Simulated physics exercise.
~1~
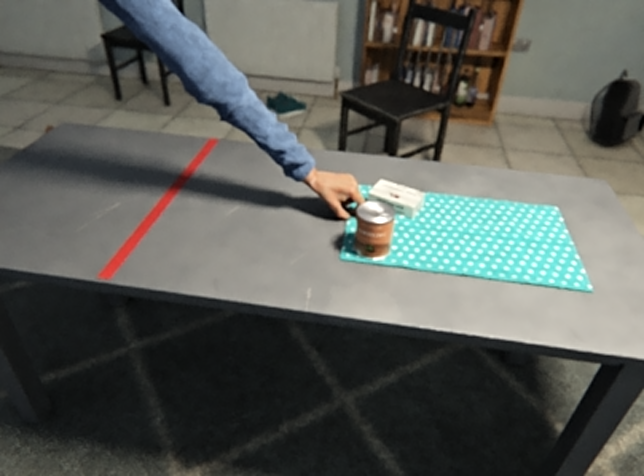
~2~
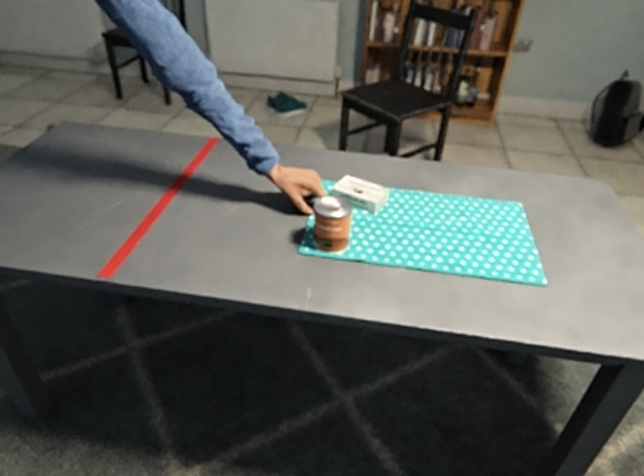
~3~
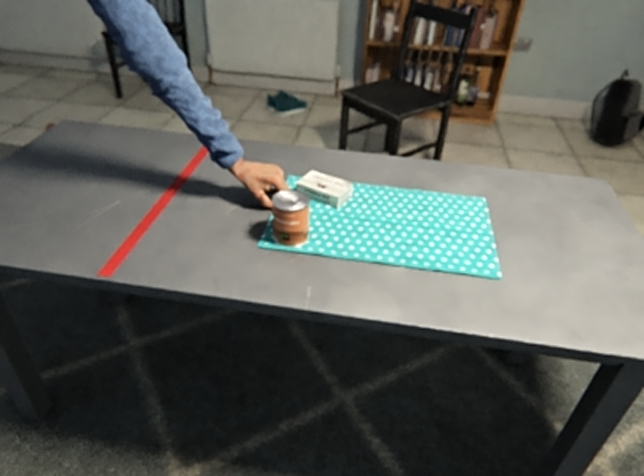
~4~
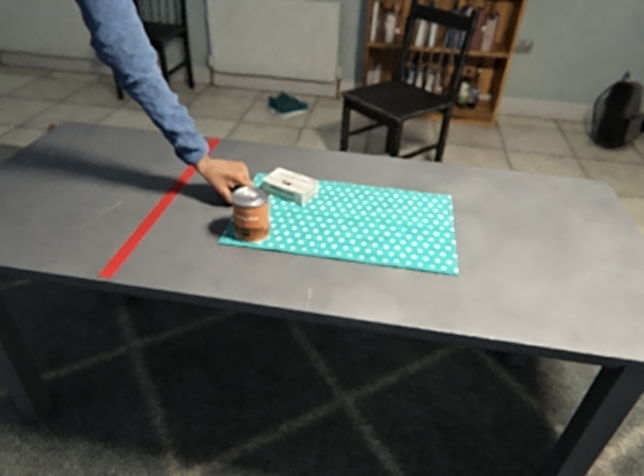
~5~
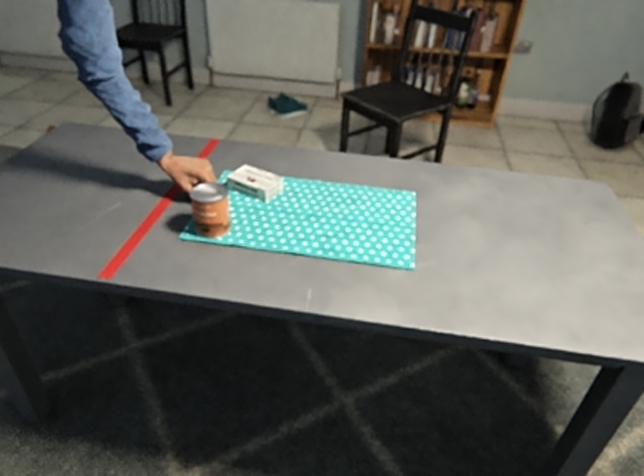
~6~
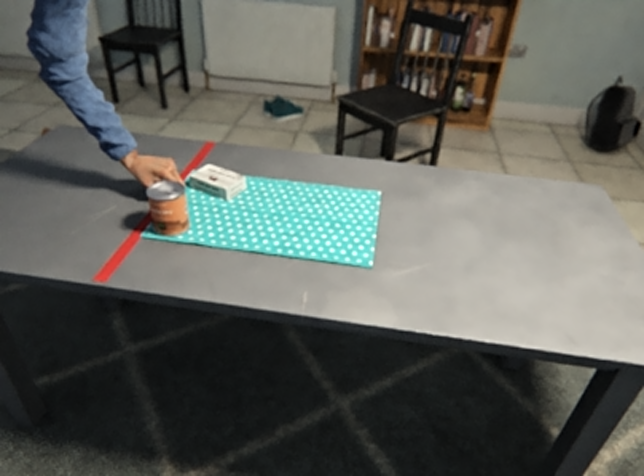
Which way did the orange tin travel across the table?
The orange tin moved to the left, riding along on the cloth towards the red tape.
